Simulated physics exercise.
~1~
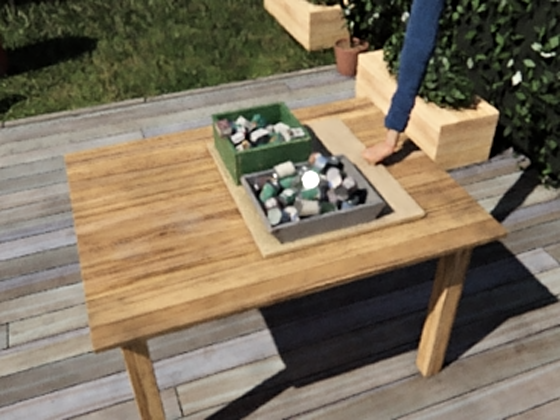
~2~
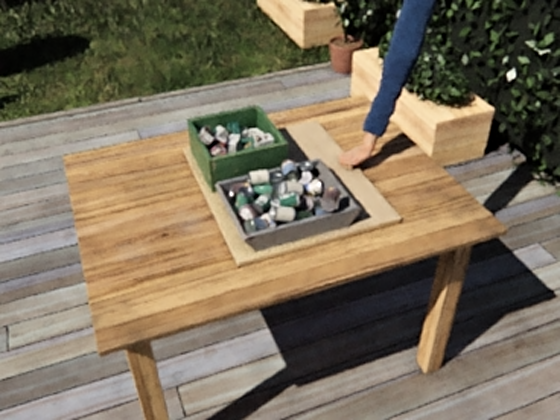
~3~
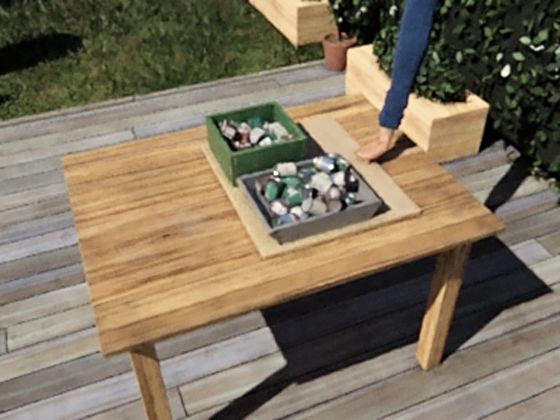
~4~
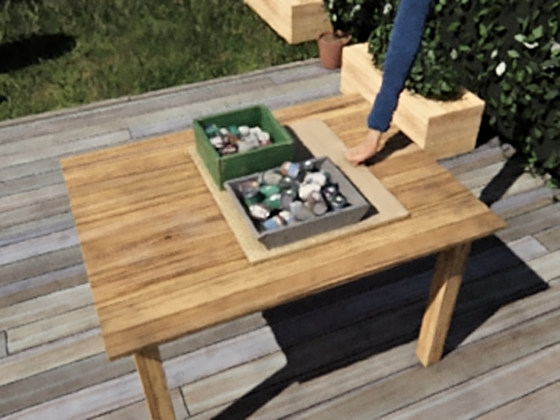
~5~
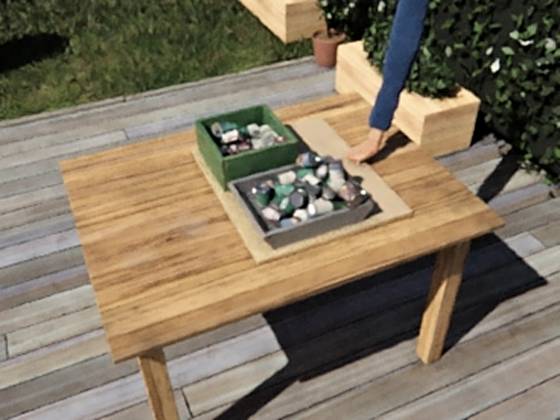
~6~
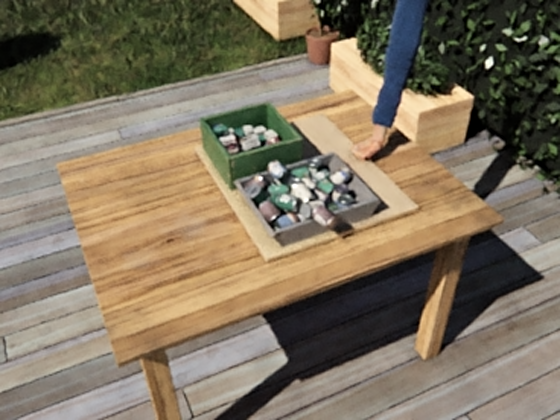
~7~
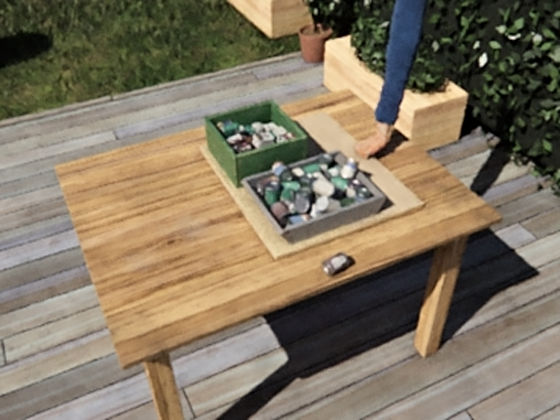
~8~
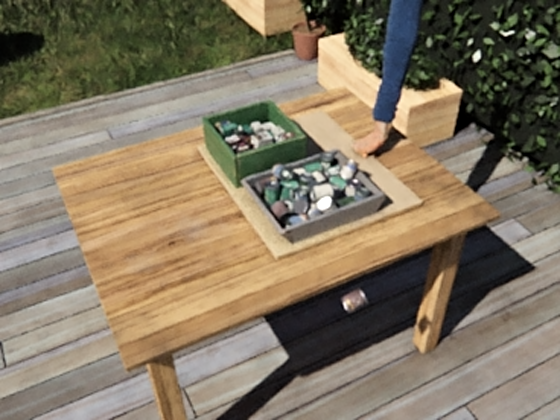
At first, a green tray and a grey tray, both filled with small pieces, sit on a board on a wooden table outdoors, with a hand reaching in from the upper right to the board's edge. The board slides left, then back to the right, and the pieces jostle inside the trays. It shifts left once more, and the pieces in the grey tray bunch toward its right side. As the board eases slightly right again, one piece leaves the grey tray over its near side. It crosses the table's front edge and drops toward the deck, while the others stay in the trays.
